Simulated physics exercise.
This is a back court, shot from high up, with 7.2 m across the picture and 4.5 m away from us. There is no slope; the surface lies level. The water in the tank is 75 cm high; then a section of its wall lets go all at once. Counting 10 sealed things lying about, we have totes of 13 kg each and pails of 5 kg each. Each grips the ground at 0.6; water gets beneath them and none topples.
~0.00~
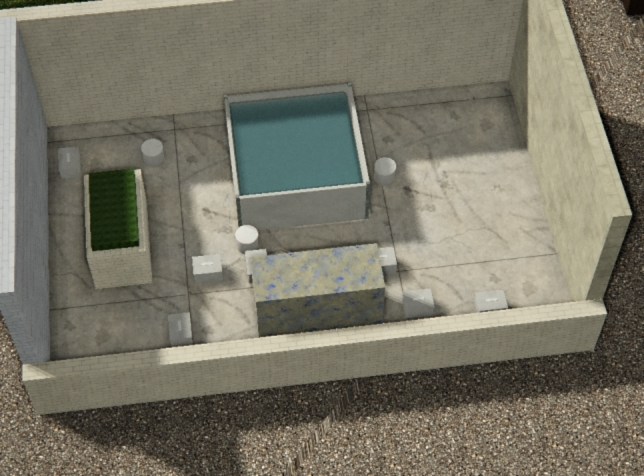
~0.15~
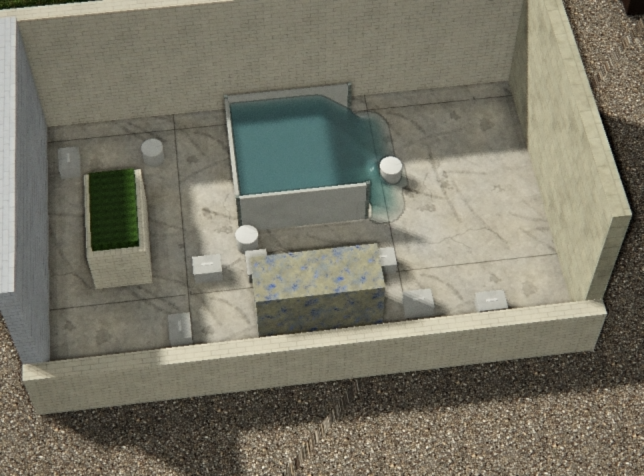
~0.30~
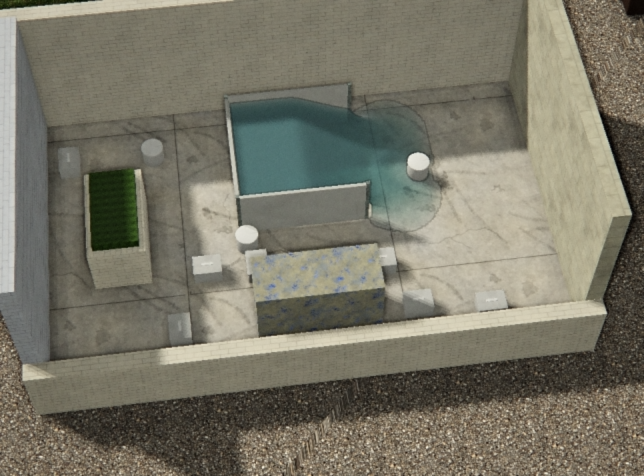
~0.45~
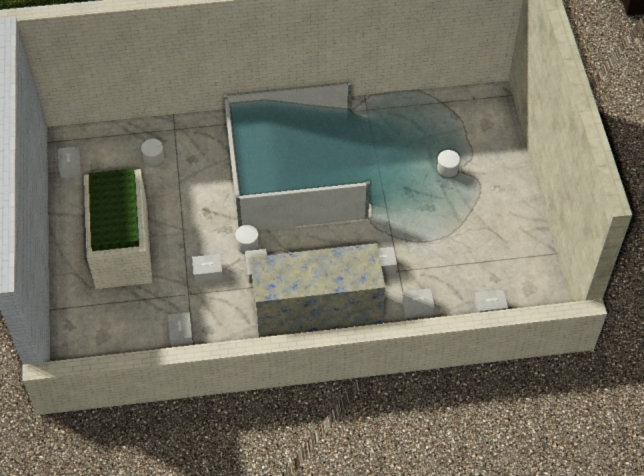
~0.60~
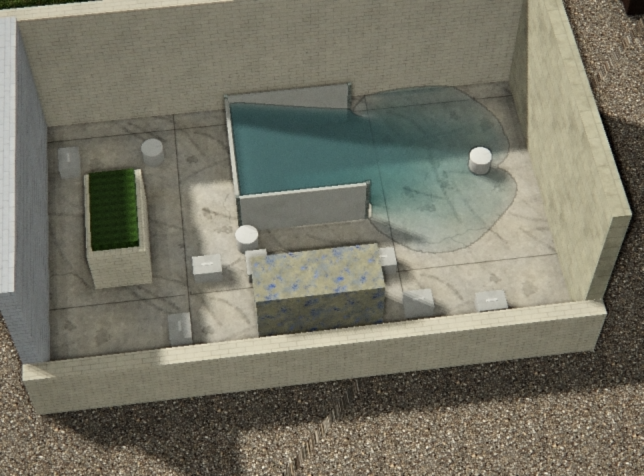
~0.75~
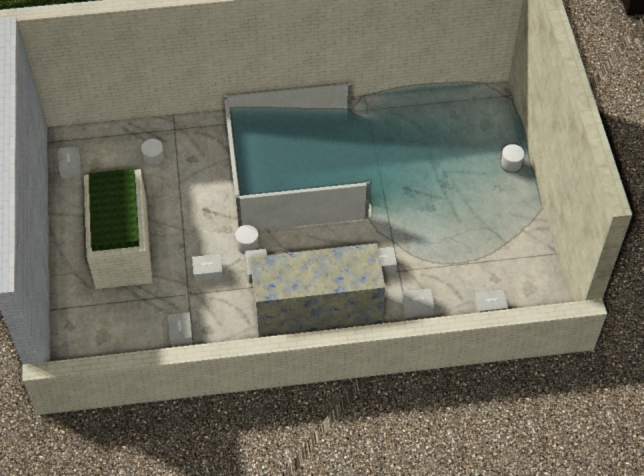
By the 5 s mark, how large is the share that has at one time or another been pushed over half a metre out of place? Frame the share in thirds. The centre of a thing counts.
Central band.
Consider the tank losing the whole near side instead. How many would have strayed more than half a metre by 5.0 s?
Then 9 of them would.
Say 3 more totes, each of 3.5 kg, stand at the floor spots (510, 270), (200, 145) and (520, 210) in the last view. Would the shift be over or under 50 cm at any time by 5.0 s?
First exceeds it, second falls shy, third exceeds it.
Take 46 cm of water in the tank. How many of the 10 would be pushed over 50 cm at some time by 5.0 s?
The answer would then be 2.
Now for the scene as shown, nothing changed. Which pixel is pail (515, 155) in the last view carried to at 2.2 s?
It ends up close to (538, 193).
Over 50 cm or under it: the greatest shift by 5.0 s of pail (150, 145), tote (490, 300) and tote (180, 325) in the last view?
Result, in order: Undershooting / overshooting / undershooting.
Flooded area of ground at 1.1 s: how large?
Somewhere about 12.0 m2, give or take.
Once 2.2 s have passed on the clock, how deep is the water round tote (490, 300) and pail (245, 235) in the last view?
Depth approx. 6 cm / 0 cm.
After 1.1 s 1 of 10 are over 50 cm from their spots; 1 afloat.
After 2.2 s 1 of 10 are over 50 cm from their spots; 1 afloat.
After 3.5 s 2 of 10 are over 50 cm from their spots; 3 afloat.
After 5.0 s 4 of 10 are over 50 cm from their spots, and 4 have been at some point; 2 afloat.
